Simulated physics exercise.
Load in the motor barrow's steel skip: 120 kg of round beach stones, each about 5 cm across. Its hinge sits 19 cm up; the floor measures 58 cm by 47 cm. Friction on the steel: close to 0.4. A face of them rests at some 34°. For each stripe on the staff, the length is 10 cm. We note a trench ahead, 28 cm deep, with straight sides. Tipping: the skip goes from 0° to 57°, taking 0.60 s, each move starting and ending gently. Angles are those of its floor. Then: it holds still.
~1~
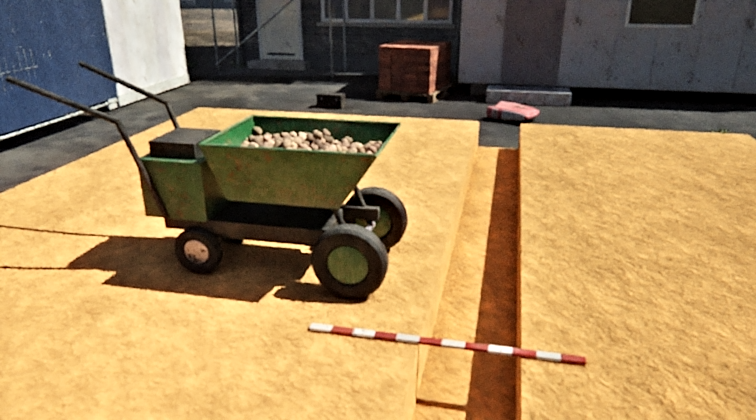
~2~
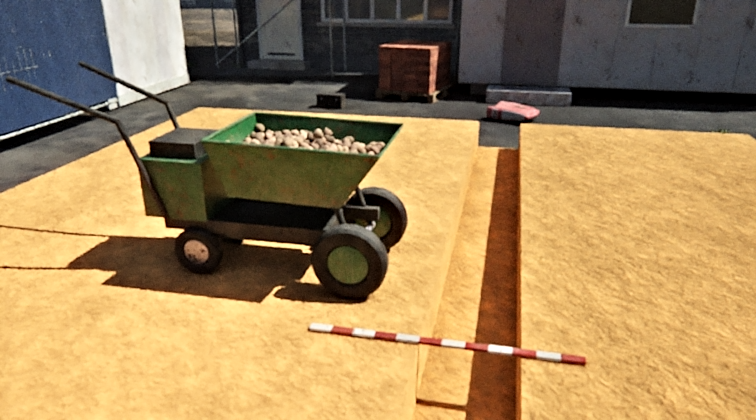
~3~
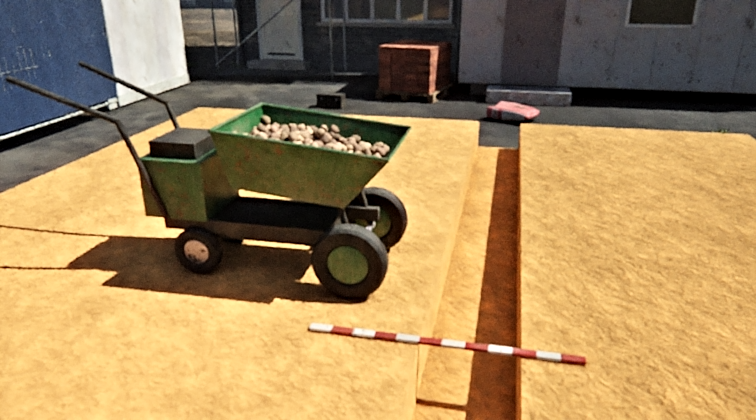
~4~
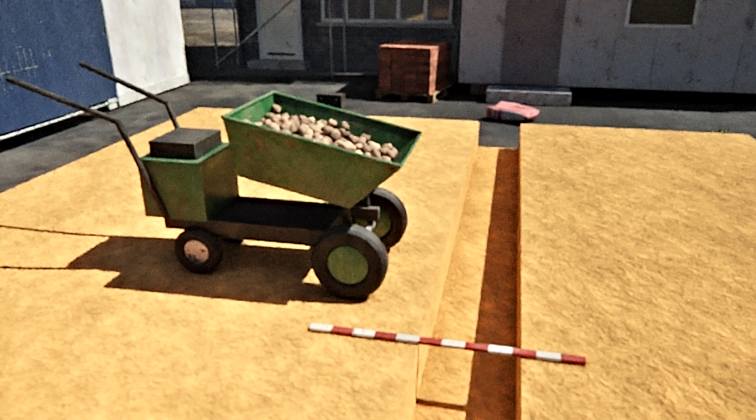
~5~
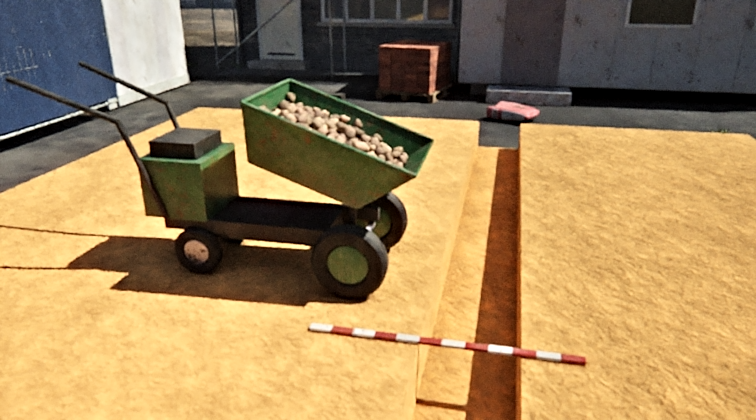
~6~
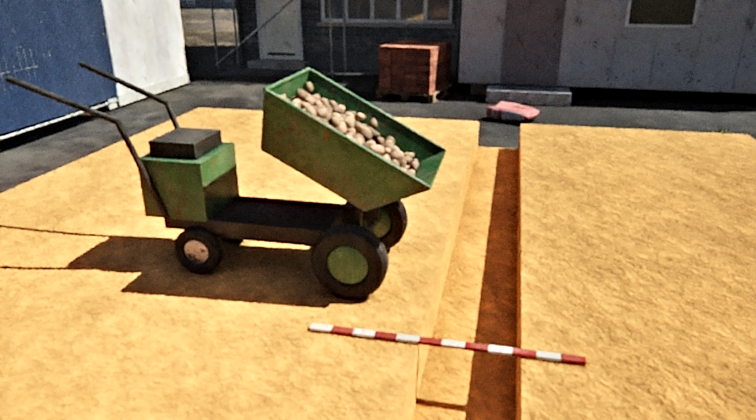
In the video, a green motor barrow loaded with stones stands beside a straight-sided trench, behind a red-and-white staff. Its skip starts level, then tilts steadily forward to the right, its rear end rising while the wheeled base stays still.
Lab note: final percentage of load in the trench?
Approx. 35 %.
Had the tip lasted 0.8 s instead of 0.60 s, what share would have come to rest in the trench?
About 40%.
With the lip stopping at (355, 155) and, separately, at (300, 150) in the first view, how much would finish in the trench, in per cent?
45 % and 60 %.
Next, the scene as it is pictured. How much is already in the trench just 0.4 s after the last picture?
Around 10 per cent of it, at that instant.
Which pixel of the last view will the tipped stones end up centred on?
In the last view, about (533, 286).
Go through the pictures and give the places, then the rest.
The first picture shows lip at (376, 156), floor tilted 0°, highest stones at (302, 140).
In the second picture, the skip is at 2°, its lip at (379, 157); the top of the load is at (296, 137).
In the third picture, the skip is at 6°, its lip at (388, 161); the top of the load is at (284, 130).
The fourth picture shows lip at (401, 167), floor tilted 12°, highest stones at (274, 119).
The fifth picture shows lip at (416, 176), floor tilted 20°, highest stones at (288, 108).
The sixth picture shows lip at (430, 188), floor tilted 28°, highest stones at (303, 98).
Then, 0.1 s after the last picture the floor is at 48°, 100 % in the skip; the foremost stones are at (436, 197).
Then, 0.4 s after the last picture the floor is at 57°, 90 % in the skip, 10 % in the trench; the foremost stones are at (515, 251).
Then, 0.7 s after the last picture the floor is at 57°, 45 % in the skip, 20 % in the trench, 35 % past the trench; the foremost stones are at (657, 327).
Then, 2.7 s after the last picture the floor is at 57°, 27 % in the skip, 35 % in the trench, 38 % past the trench; the foremost stones are past the picture's edge.
